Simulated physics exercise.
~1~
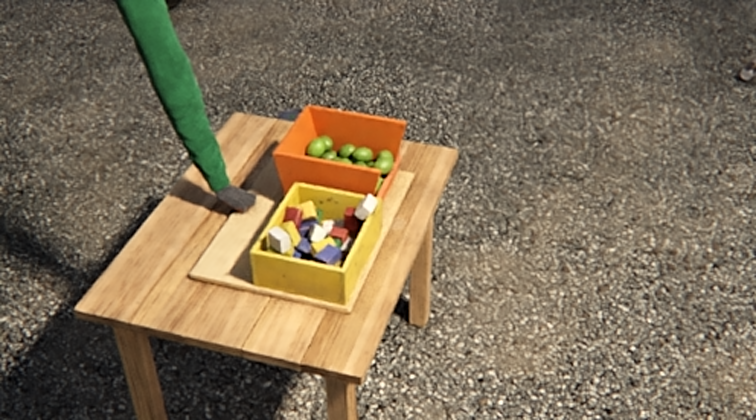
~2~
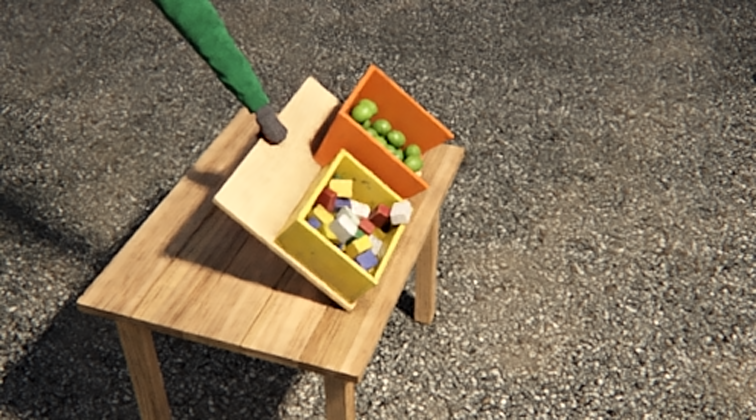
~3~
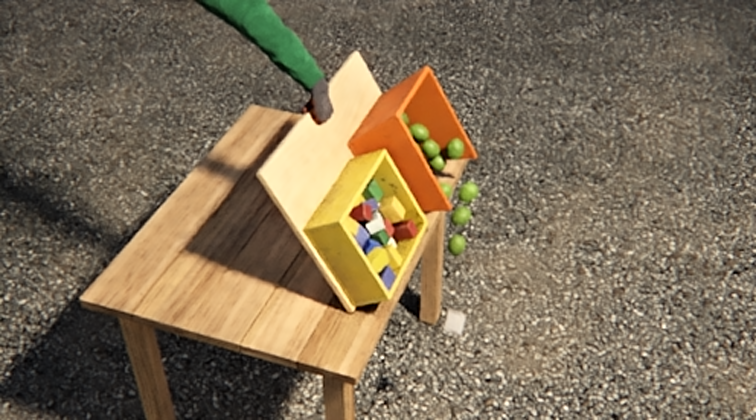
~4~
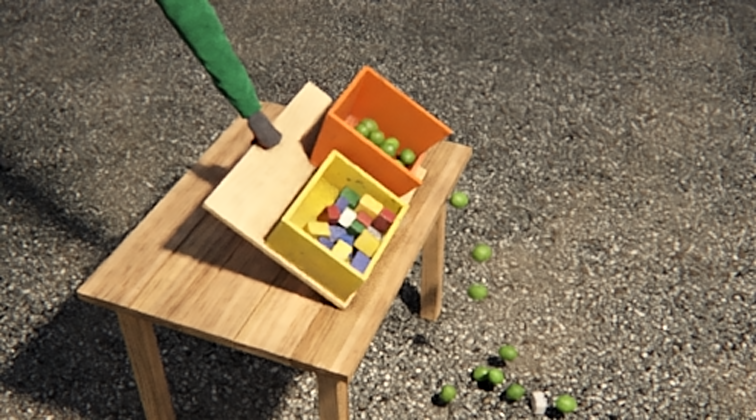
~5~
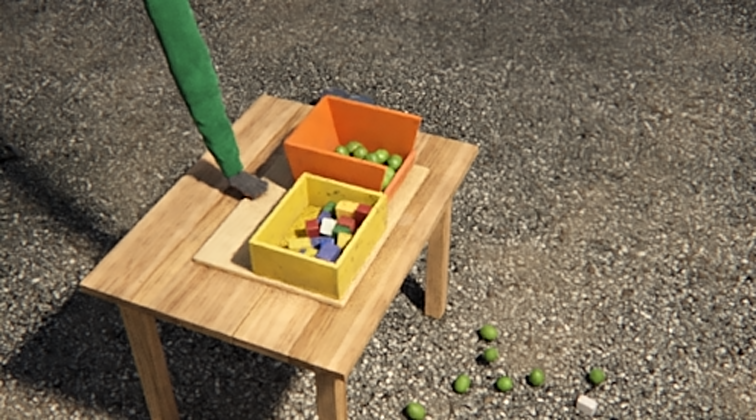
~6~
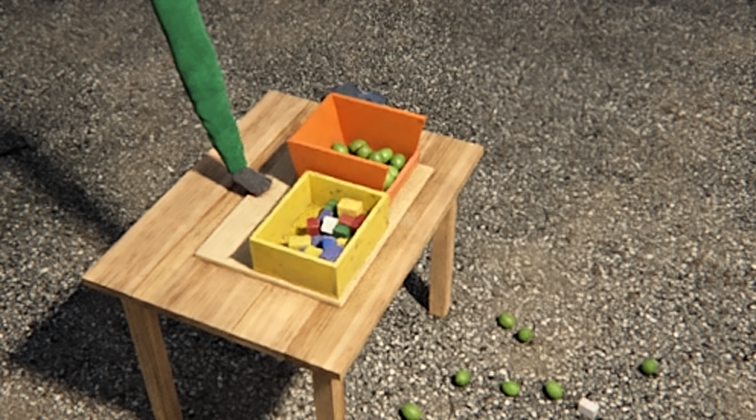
An orange tray of green limes and a yellow tray of colourful toy bricks sit on a pale board on a wooden table, seen from above on gravelly ground. A green-sleeved arm with a dark hand reaches in from the upper left and tips up the board's left side. As it grows steep, several limes spill over the orange tray's low right end, and a pale brick drops too. The hand lowers the board flat again while the fallen limes roll on the ground. Most of the limes and nearly all the bricks remain in their trays.
